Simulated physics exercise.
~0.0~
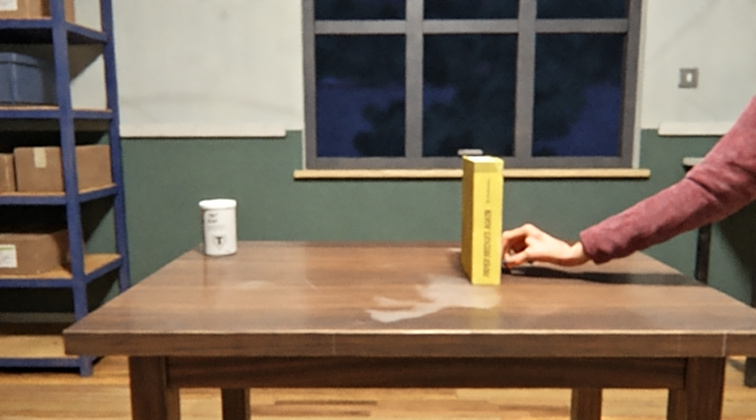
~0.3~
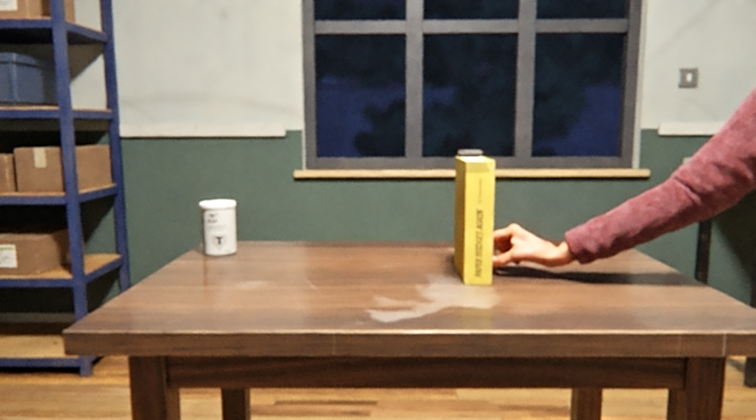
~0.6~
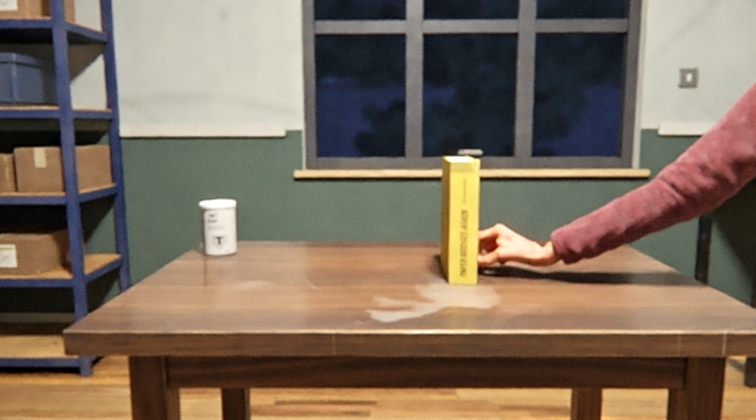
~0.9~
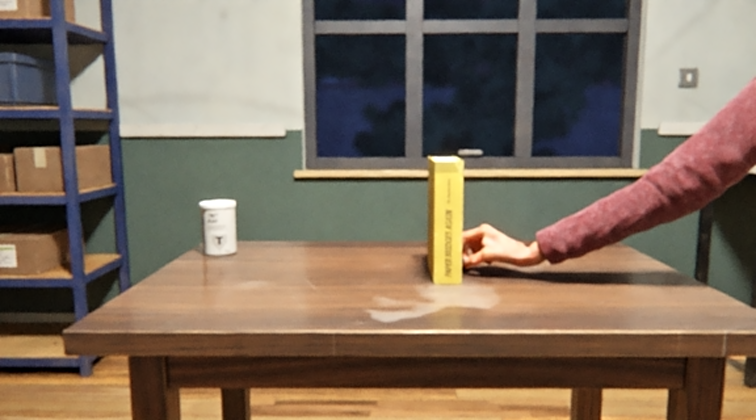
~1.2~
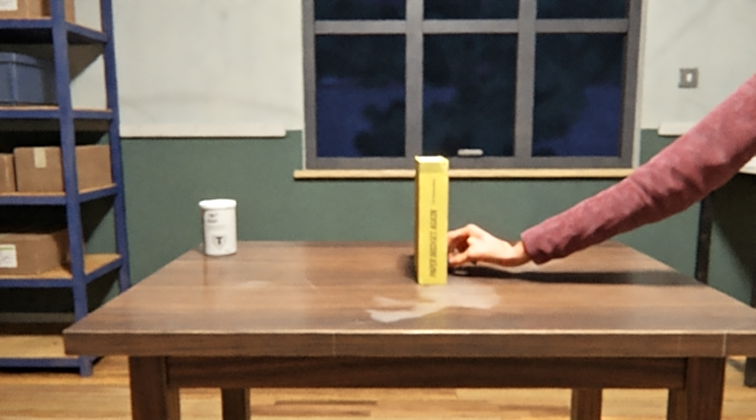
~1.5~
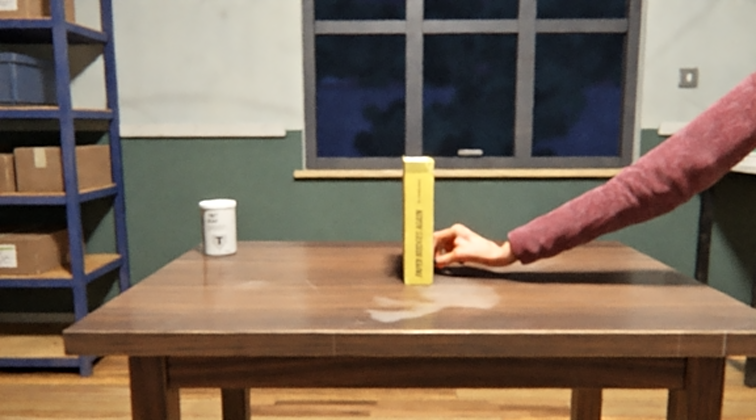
In a room with a dark window and blue shelves, a hand reaches in from the right and slowly pushes an upright yellow book leftward across a wooden table. The book ends still standing, nearer the white tin, which stays in place.
